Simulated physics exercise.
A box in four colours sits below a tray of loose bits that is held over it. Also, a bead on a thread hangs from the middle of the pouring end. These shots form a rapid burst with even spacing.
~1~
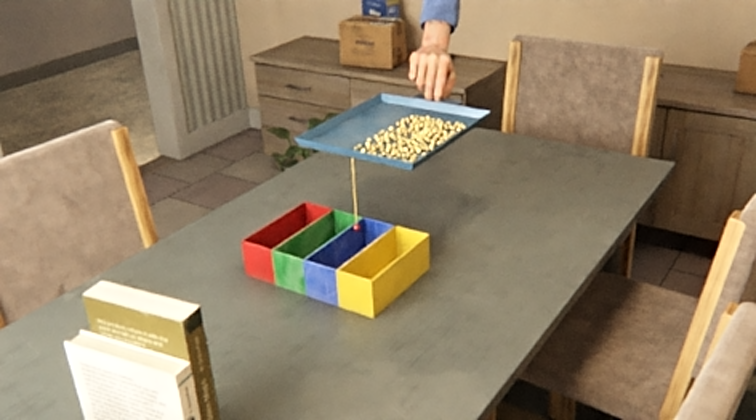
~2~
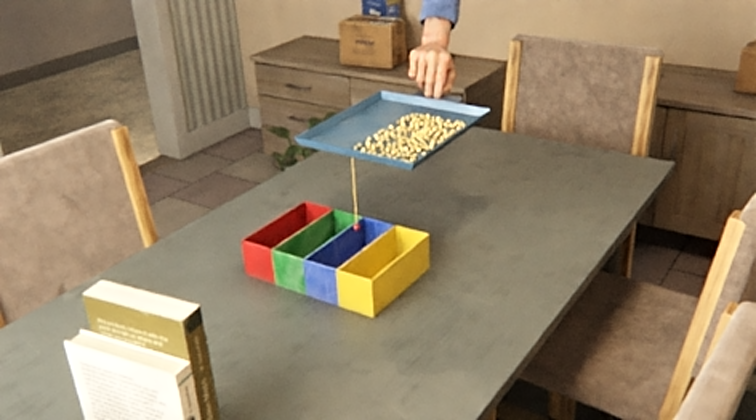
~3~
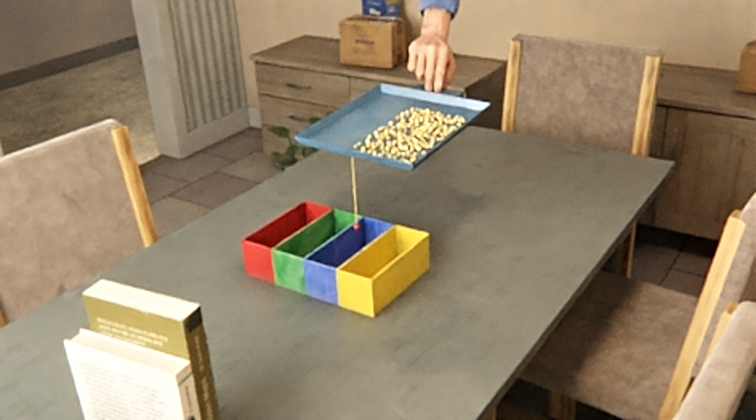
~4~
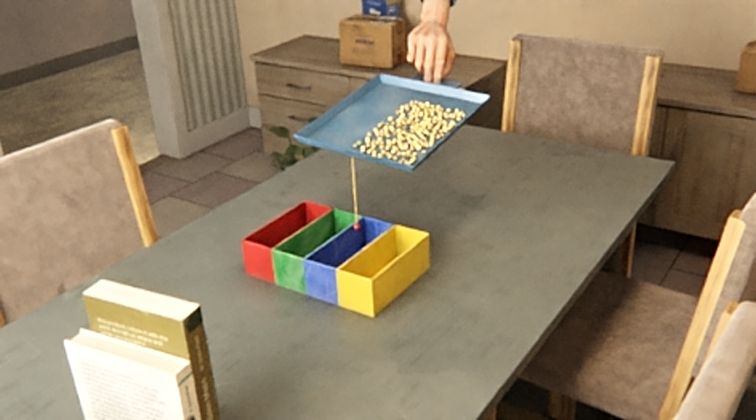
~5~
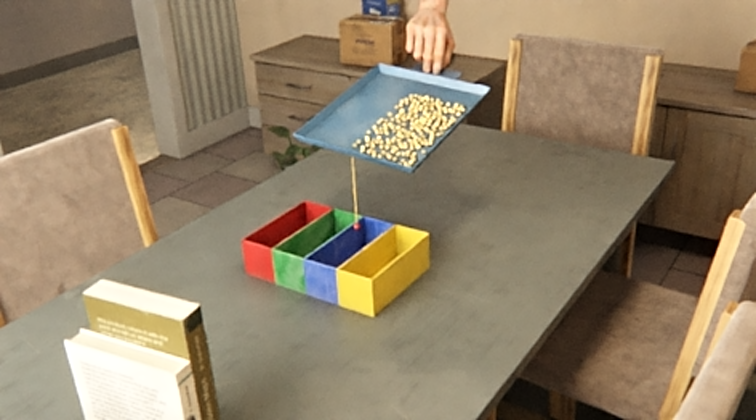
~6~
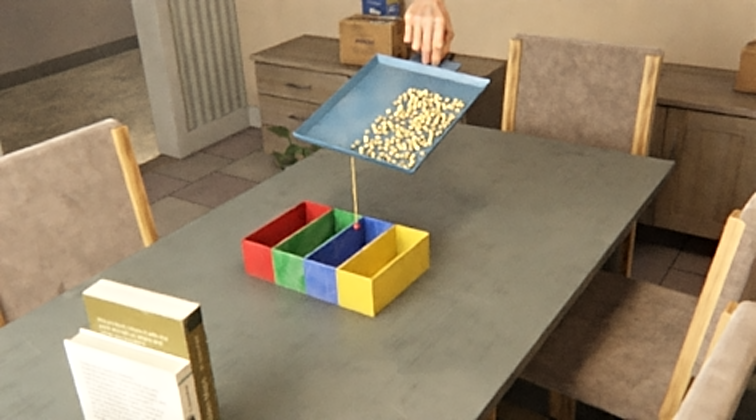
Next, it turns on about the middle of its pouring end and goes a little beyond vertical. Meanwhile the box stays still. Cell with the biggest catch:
Yellow.
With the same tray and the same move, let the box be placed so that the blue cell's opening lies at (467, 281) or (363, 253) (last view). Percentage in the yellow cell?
First position: Some 0 %; second position: Some 80 %.
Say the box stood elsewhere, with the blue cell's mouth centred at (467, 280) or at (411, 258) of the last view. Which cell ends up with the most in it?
In order: The cell in red, that blue cell.
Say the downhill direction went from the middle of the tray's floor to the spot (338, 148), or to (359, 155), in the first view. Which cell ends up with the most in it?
Try 1 - the red one. Try 2 - yellow.
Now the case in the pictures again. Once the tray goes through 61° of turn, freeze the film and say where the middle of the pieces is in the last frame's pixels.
Around (400, 175).
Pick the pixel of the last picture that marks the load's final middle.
(397, 298).
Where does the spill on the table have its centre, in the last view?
(431, 307), about.
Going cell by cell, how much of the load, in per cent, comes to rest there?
Red cell 0 %, green cell 0 %, blue cell 0 %, yellow cell 40 %.
Shortly afterwards, tray tipped steeply; near two thirds on the tray; a little in the yellow cell; near a quarter falling or outside the box.
Next, tray tipped past a quarter turn; near half in the yellow cell; only a few in the blue cell; near half falling or outside the box.
Some moments later, tray tipped past a quarter turn; near half in the yellow cell; only a few in the blue cell; near half falling or outside the box.
In the end, tray tipped past a quarter turn; near half in the yellow cell; only a few in the blue cell; none at all in the green cell; none at all in the red cell; near half outside the box.
